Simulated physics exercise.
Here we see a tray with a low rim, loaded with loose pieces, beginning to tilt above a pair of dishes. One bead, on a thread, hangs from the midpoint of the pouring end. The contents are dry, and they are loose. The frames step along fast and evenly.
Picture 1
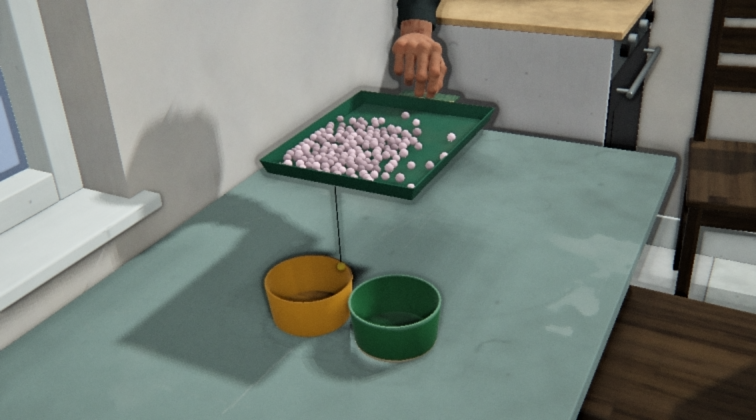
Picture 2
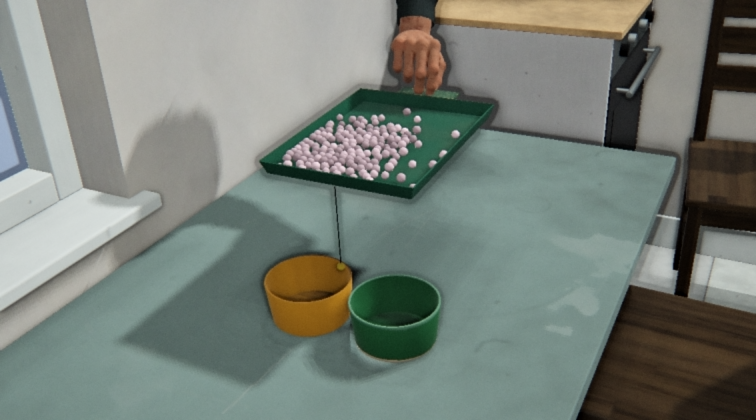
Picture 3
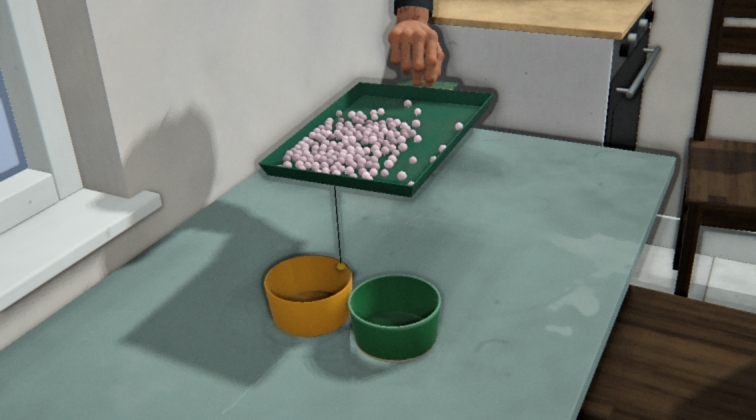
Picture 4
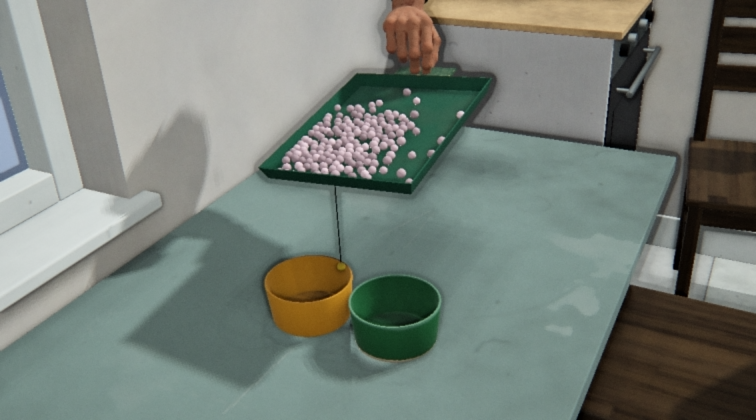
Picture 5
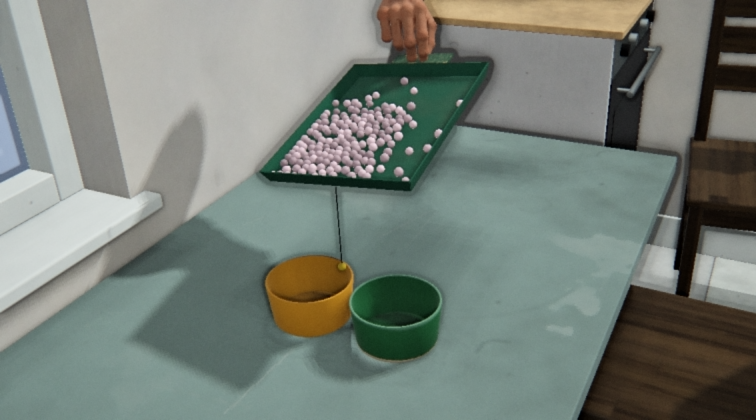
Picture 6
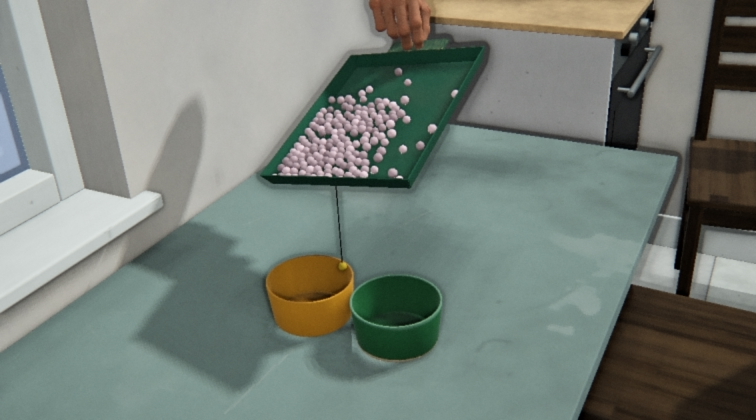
At the start, a hand holds a green tray of pale pink beads nearly level above an orange dish and a green dish, a small yellow bead hanging on a thread below. The hand then raises the far end, tilting the tray steadily steeper, and the beads shift toward the lower left corner.
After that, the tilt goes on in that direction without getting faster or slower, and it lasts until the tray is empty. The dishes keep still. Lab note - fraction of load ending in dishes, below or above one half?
Most likely the dishes will collect not even half of it.
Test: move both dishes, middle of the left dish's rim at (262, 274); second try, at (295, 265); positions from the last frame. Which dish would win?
The dish at left, then the dish at left.
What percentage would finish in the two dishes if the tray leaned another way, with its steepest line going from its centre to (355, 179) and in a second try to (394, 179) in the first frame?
In order, 70 in a hundred and 90 in a hundred.
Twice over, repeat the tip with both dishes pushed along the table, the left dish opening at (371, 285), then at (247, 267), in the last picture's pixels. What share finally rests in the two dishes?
First placement: Some 0 %; second placement: Some 90 %.
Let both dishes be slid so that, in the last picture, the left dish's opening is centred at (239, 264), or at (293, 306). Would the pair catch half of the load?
At place one in excess of half; at place two not up to half.
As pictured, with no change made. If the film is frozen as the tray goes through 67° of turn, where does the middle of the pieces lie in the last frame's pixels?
I'd put the middle of the pieces at roughly (286, 192).
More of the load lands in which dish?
I'd say more ends in the left-side one.
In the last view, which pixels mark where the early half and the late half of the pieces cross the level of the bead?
First near (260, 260), later near (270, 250).
Soon, tray tipped steeply; about two thirds on the tray; a small part in the left dish; a small part outside both; about a quarter in the air.
A while on, tray tipped past a quarter turn; about a third in the left dish; about two thirds outside both; a stray few in the air.
Towards the end, tray tipped past a quarter turn; about a third in the left dish; about two thirds outside both.
Finally, tray tipped past a quarter turn; none in the right dish; about a third in the left dish; about two thirds outside both.
